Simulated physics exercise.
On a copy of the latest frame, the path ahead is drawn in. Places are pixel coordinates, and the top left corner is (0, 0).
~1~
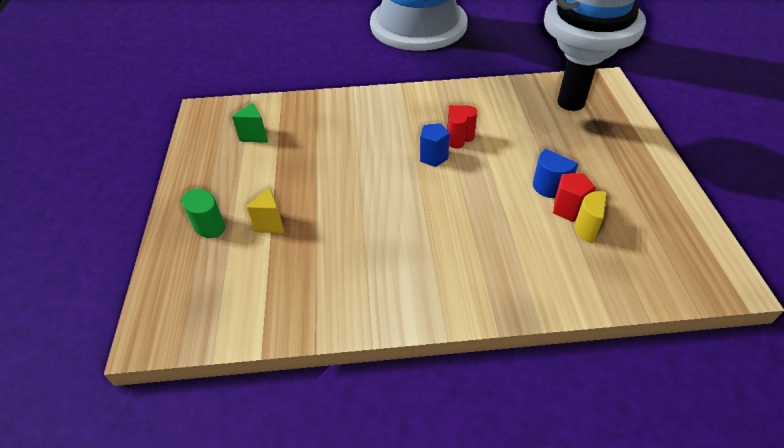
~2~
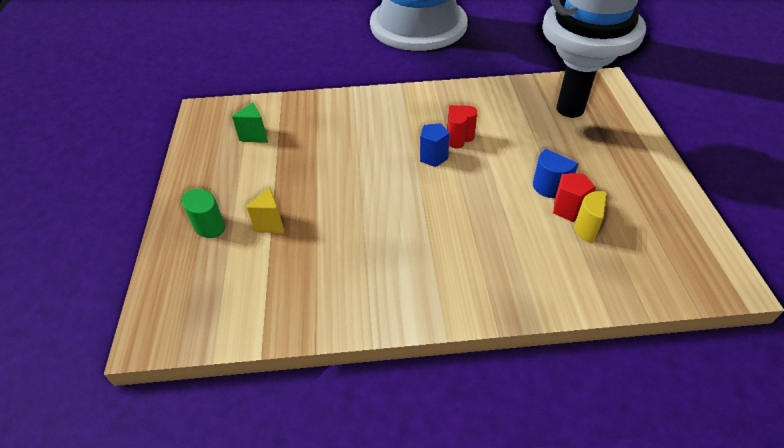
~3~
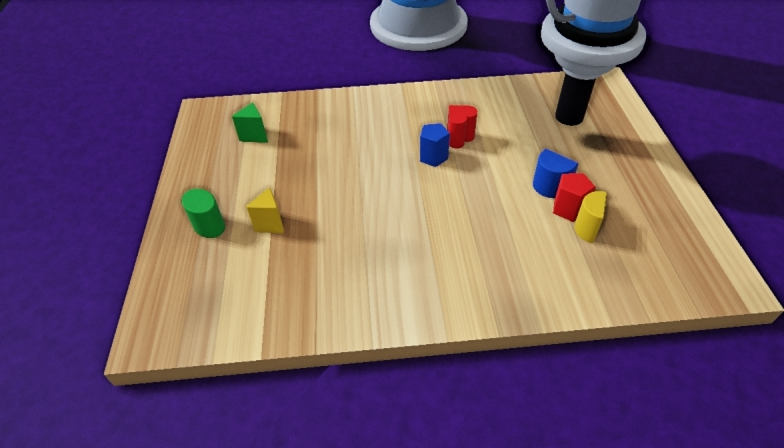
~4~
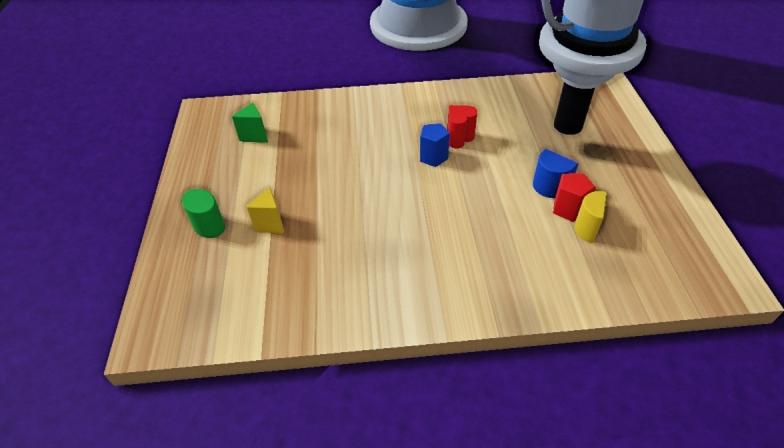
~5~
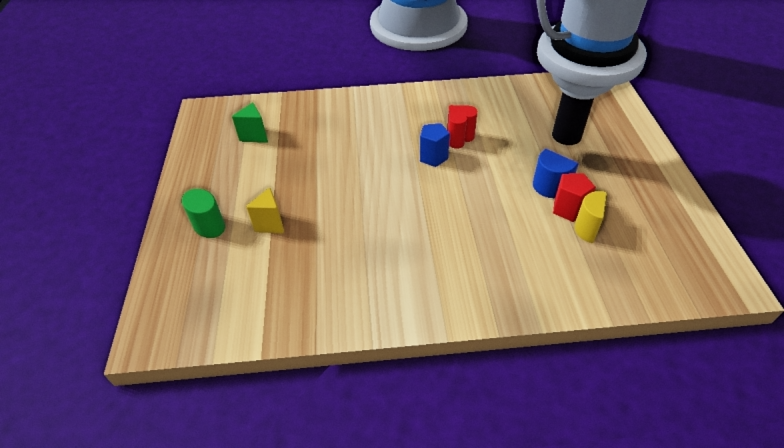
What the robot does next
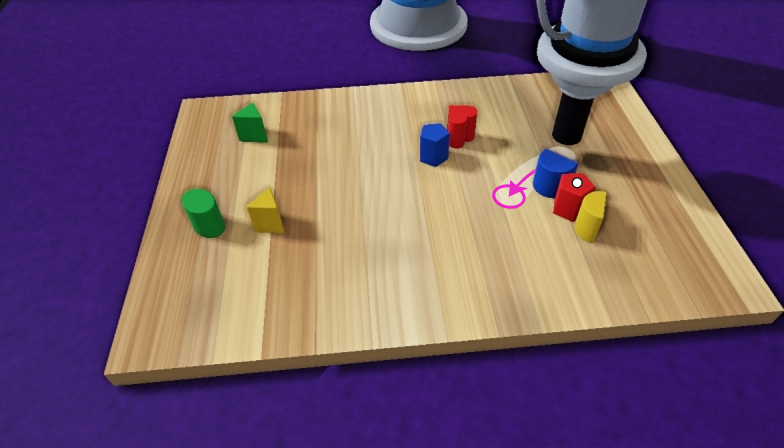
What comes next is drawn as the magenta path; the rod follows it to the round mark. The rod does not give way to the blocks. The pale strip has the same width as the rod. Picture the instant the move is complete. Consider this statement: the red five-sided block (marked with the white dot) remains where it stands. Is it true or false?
That statement is accurate.
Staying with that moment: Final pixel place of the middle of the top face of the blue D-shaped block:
The answer is (543, 176).
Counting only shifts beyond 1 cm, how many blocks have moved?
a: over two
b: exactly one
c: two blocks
b (exactly one)
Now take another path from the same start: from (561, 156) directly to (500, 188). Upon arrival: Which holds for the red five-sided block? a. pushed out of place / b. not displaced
The one that fits is b, not displaced.
The drawn path runs from (561, 156) over (532, 173) to (509, 196); the dot is on the red five-sided block.
On the path given first. Halfway along, rod at (535, 154); blue D-shaped block at (550, 166), turned 40° anticlockwise.
At the end, rod at (513, 177); blue D-shaped block at (543, 176), turned 110° anticlockwise; red five-sided block not moved.
